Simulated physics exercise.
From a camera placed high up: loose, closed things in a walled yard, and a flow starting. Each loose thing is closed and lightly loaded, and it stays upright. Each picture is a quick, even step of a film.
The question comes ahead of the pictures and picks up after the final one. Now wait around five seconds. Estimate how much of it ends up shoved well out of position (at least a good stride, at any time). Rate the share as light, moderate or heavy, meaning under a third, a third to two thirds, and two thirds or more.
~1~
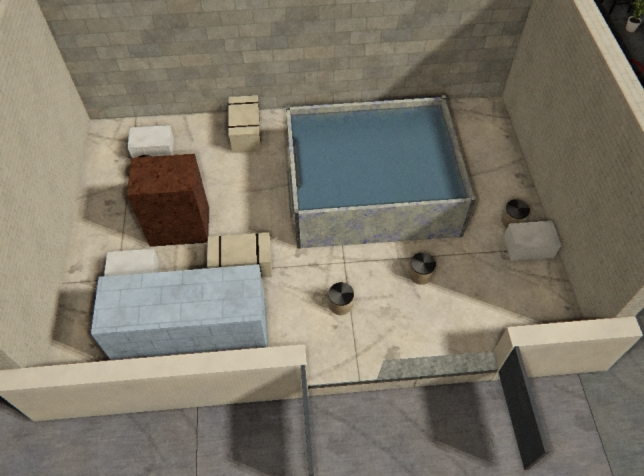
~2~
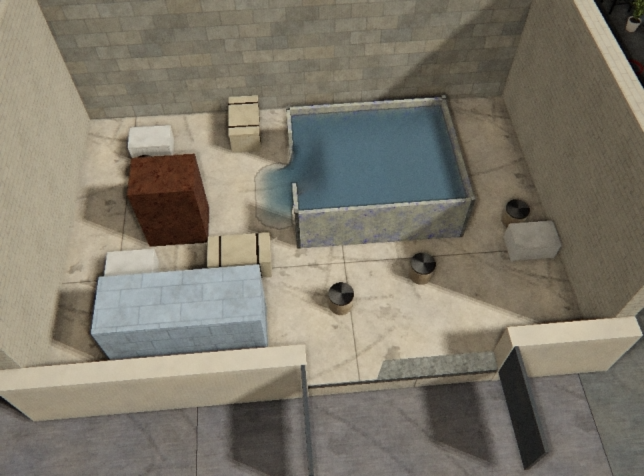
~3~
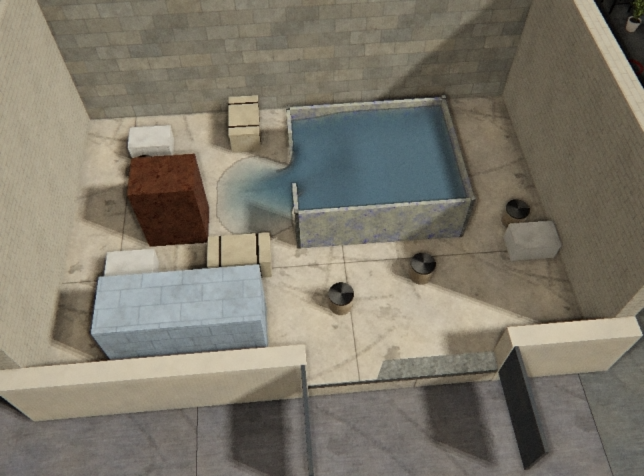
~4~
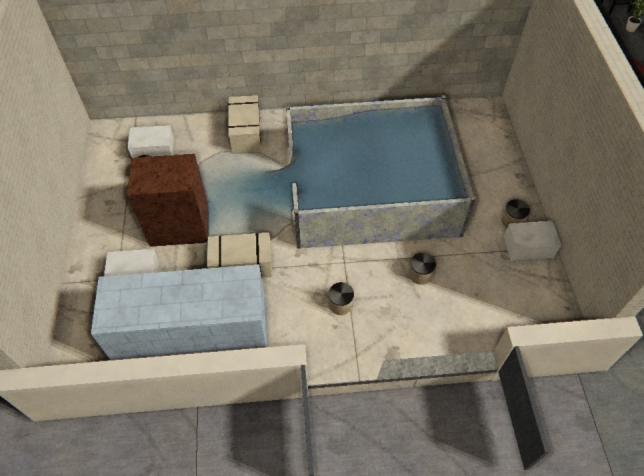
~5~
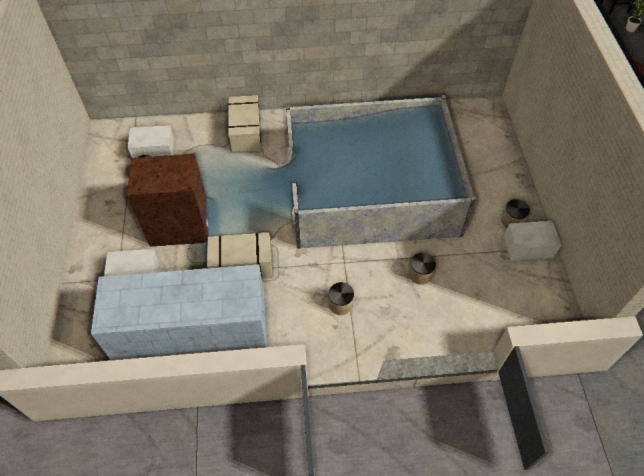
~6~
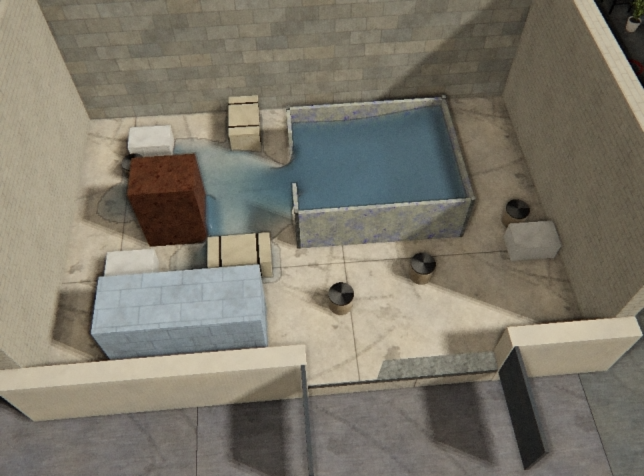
Heavy.
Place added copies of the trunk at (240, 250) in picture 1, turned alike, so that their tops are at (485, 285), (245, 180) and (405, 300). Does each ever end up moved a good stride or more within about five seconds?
In sequence: Hardly budges; knocked well away; hardly budges.
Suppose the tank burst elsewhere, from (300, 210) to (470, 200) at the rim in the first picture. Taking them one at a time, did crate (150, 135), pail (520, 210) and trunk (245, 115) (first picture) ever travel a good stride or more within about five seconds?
Fell short, went past that, fell short.
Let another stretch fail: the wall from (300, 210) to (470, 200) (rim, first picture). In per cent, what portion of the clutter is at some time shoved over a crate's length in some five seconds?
Near 40 in a hundred.
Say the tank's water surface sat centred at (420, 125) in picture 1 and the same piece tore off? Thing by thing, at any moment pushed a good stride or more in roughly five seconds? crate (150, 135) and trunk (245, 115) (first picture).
In the order asked: Got displaced that much and got displaced that much.
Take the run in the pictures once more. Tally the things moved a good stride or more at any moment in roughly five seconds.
The total here is 7.
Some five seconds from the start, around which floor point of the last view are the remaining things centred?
The average lies close to (360, 212).
A moment on, 1 of 10 are well off their spots; 1 afloat.
Next, 3 of 10 are well off their spots; 2 afloat.
Later, 3 of 10 are well off their spots; 2 afloat.
In the end, 6 of 10 are well off their spots, and 7 have been at some point; 5 afloat.
